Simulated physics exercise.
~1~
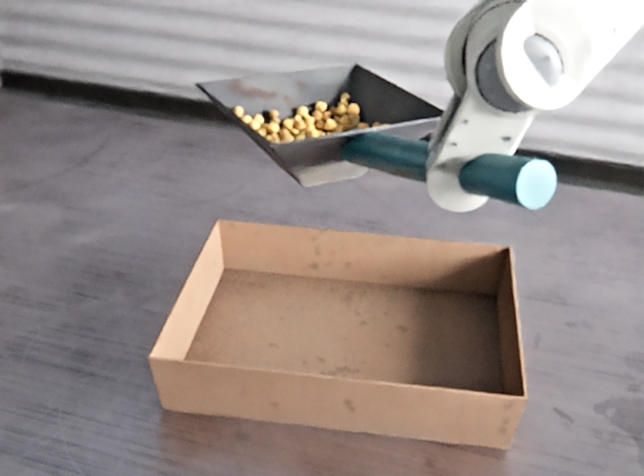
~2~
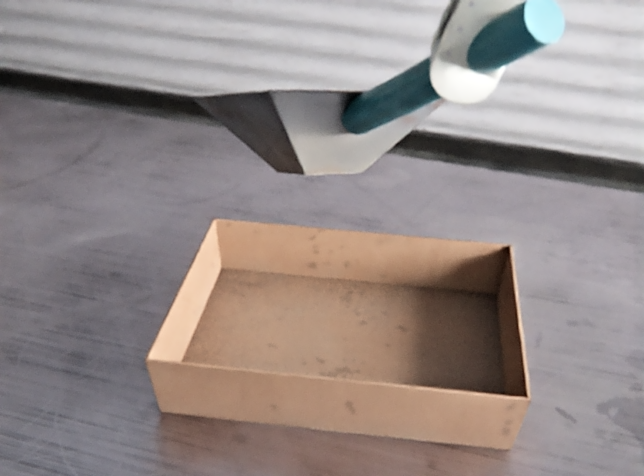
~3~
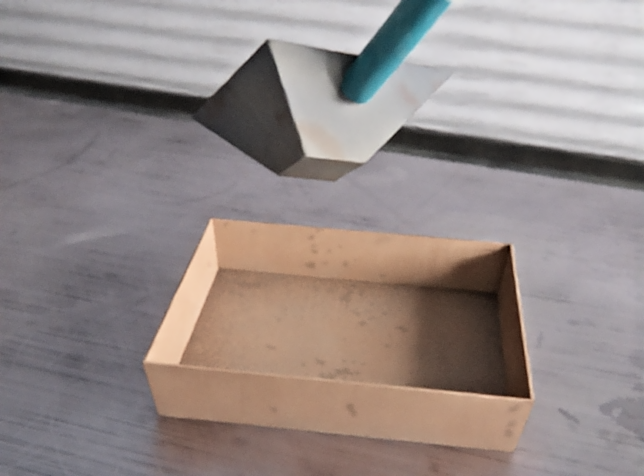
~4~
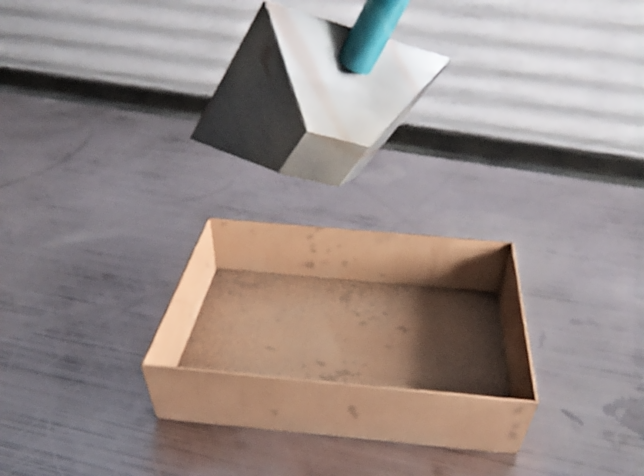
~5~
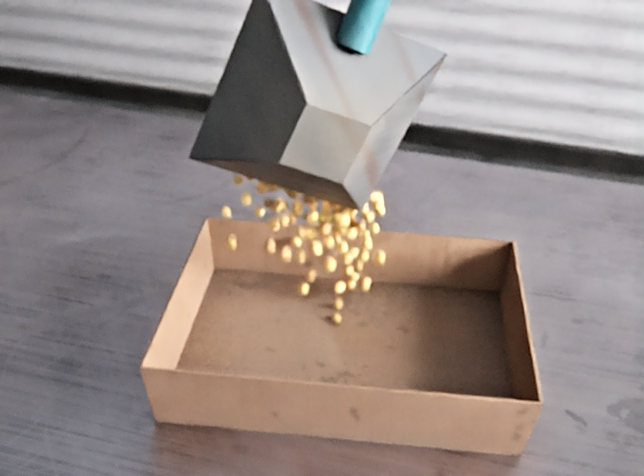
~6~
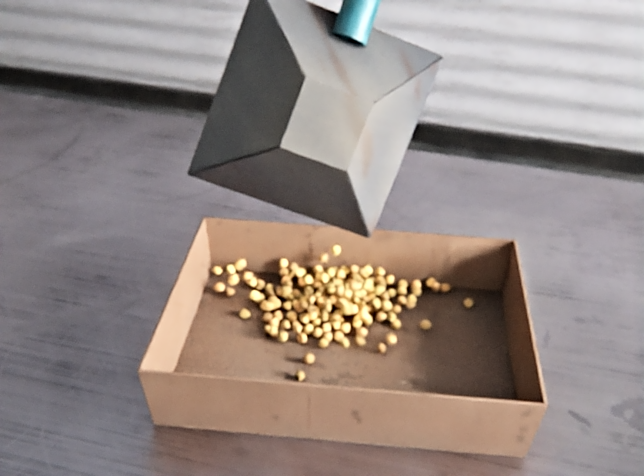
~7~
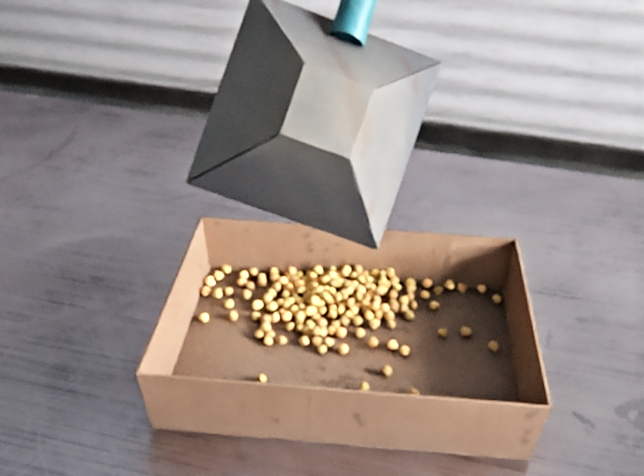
To begin with, a pale robot arm holds a dark, flared scoop of dried chickpeas by its teal handle above an empty, open cardboard-coloured tray. The arm tips the scoop forward, so its grey underside swings into view and hides the chickpeas. It keeps turning steadily, and for a while nothing falls. Then the chickpeas spill out in a cluster from beneath the lower edge and drop into the tray. As the scoop rolls further over, they land and scatter. Finally, they lie spread across the tray, mostly toward the back and middle, beneath the upturned scoop.
